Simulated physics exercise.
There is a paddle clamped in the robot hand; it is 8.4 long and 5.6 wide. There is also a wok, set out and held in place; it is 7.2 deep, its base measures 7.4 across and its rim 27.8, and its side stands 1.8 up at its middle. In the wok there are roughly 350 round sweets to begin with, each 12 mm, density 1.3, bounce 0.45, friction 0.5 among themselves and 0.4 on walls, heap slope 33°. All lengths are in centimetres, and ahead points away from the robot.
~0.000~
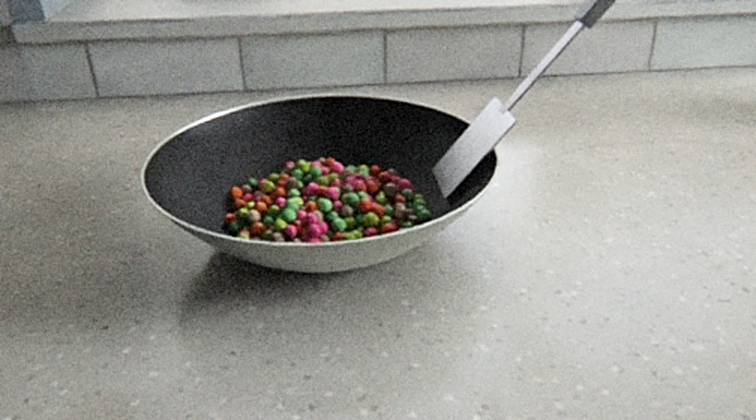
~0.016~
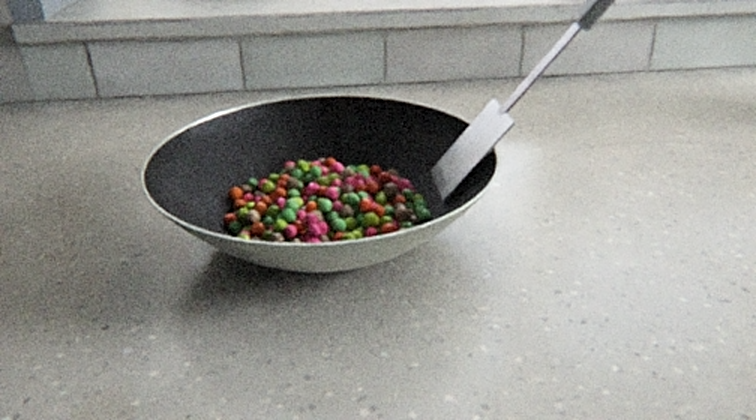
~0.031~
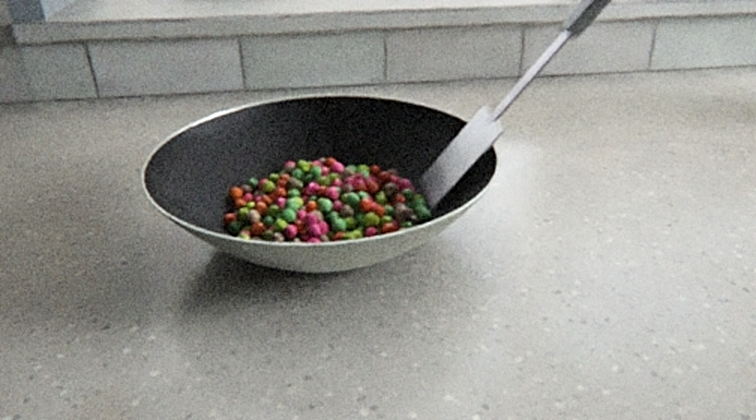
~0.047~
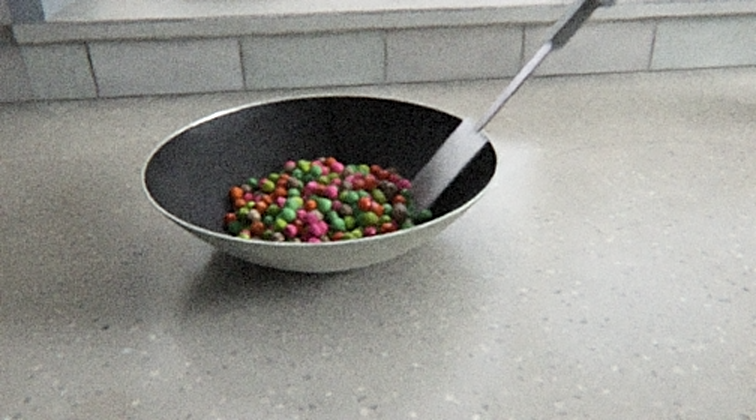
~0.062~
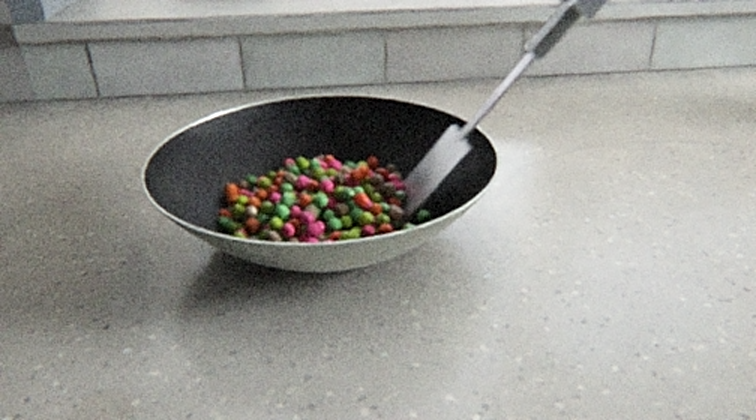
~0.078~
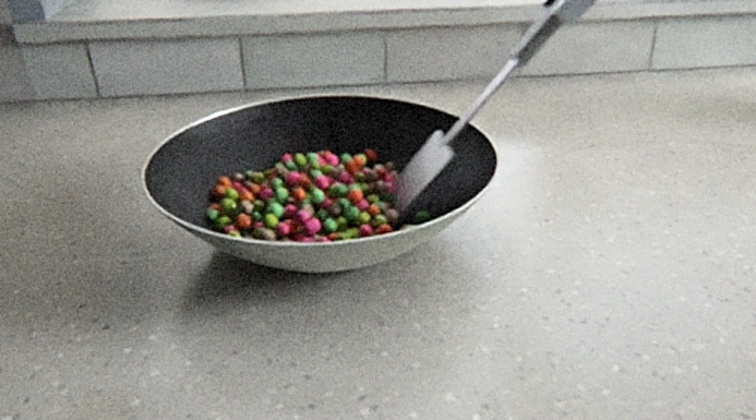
A wok holds colorful round sweets while a paddle slides in from the right, pushing them left.
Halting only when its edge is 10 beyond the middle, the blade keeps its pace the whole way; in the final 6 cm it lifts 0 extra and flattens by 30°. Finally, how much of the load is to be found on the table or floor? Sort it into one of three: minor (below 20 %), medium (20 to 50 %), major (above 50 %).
Minor, below 20 %.
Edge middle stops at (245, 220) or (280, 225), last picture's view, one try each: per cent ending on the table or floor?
Some 0 and 0 per cent.
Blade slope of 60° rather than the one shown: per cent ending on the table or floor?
Around 15 in a hundred.
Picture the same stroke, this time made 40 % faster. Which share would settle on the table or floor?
Approx. 25 per cent.
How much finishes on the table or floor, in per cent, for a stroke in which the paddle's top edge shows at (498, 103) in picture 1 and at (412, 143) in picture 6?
My guess would be close to 30 per cent.
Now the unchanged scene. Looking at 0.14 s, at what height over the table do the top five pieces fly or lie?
I'd say close to 6 cm on average.
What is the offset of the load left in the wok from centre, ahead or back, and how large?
It sits some 3.5 centimetres ahead of centre.
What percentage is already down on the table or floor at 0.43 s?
Roughly 10 percent.
After 0.14 s, sloping 51°, highest piece 6 above the table; 354 in the wok.
After 0.20 s, sloping 42°, highest piece 7 above the table; 354 in the wok.
After 0.43 s, sloping 21°, highest piece 8 above the table; 312 in the wok, 34 on the table or floor, 8 on the blade or in flight.
After 1.48 s, sloping 21°, highest piece 7 above the table; 312 in the wok, 42 on the table or floor.
In the end, 312 in the wok, 42 on the table or floor. That is 12 % on the table or floor.
